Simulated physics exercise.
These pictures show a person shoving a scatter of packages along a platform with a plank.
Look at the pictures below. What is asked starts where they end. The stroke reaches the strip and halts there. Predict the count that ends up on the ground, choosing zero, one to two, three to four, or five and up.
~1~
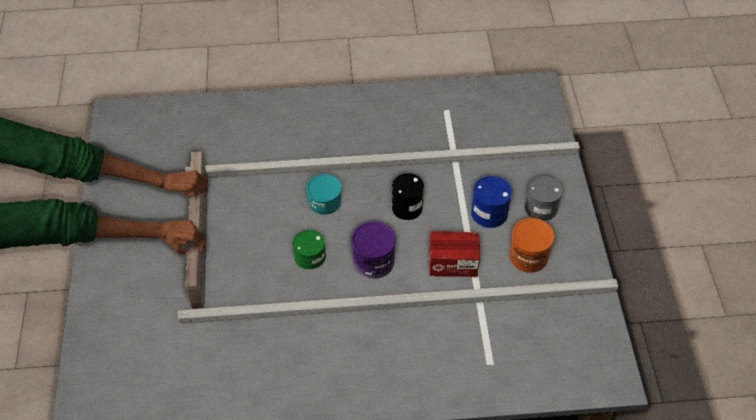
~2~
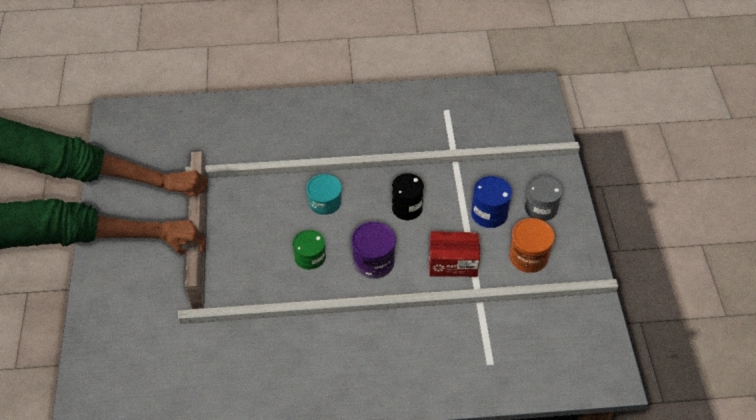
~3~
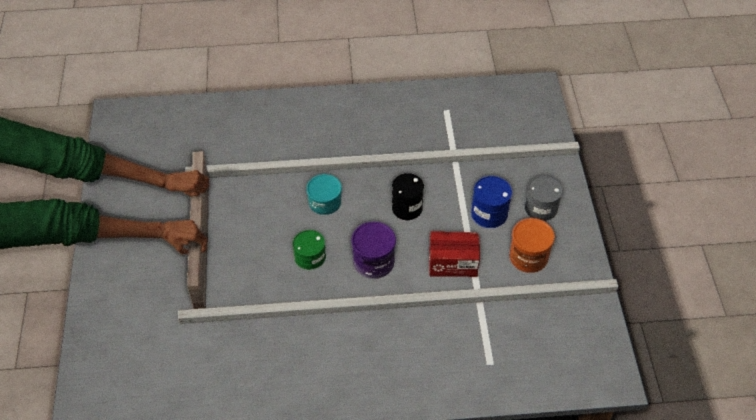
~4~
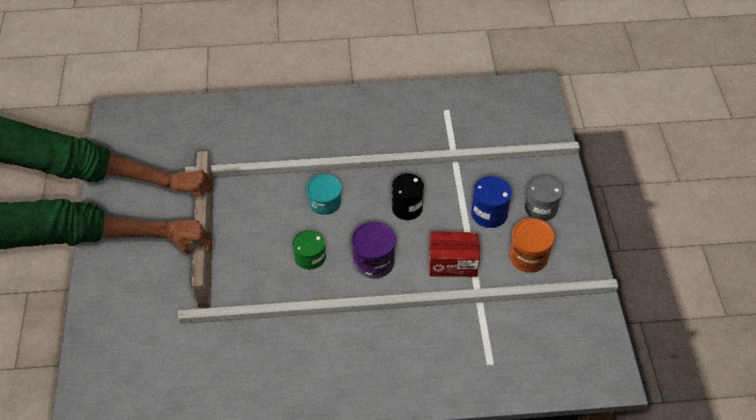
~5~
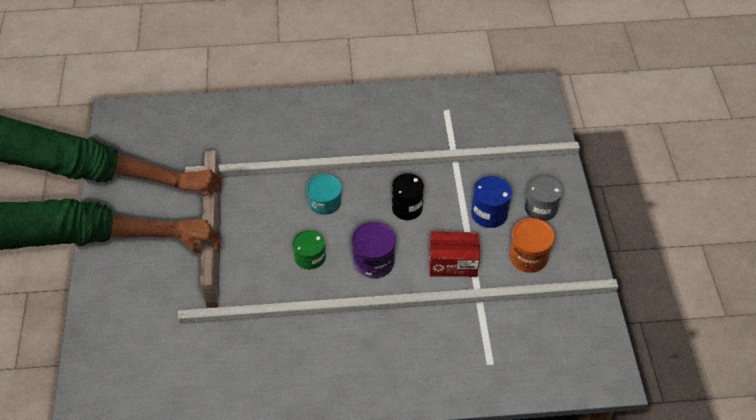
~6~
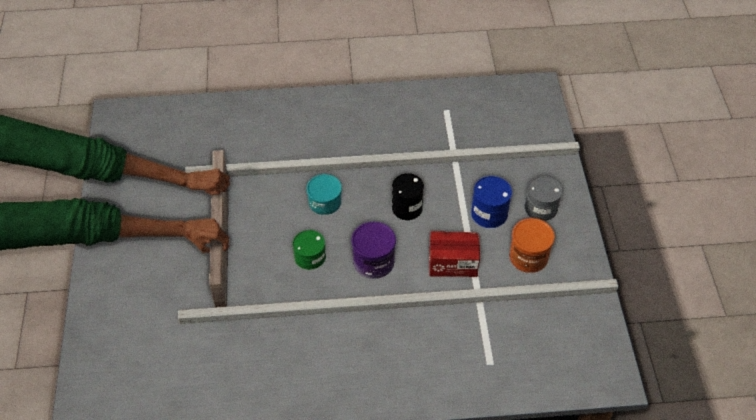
The drop count fails to reach one.
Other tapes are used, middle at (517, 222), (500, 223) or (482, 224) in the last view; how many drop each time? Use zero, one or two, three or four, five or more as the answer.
1 or 2; one or two; none.
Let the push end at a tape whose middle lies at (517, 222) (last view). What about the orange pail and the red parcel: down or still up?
The orange pail is gone; the red parcel stays put.
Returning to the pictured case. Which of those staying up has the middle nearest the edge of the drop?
That's the orange pail.
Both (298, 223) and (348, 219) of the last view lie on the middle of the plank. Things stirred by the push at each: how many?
At that stage 1; at the next, 3.
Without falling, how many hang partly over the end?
In total, 0 of them.
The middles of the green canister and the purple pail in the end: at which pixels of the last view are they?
The first near (485, 228), the second near (498, 253).
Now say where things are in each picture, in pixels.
In the first frame, grey canister (543, 199); orange pail (531, 246); blue canister (491, 202); plank (198, 229); tape (466, 225).
In the second frame, orange pail (531, 246); black canister (408, 197).
In the third frame, blue canister (491, 202); plank (199, 229).
In the fourth frame, grey canister (543, 199); green canister (309, 250).
In the fifth frame, orange pail (531, 246); purple pail (374, 251).
In the sixth frame, grey canister (543, 199); orange pail (531, 246); blue canister (491, 202); plank (220, 228); tape (466, 225).
A little later, none off yet; grey canister at rest near (543, 199); orange pail at rest near (531, 246); blue canister at rest near (491, 202).
When it is over, the number that fall off is zero.
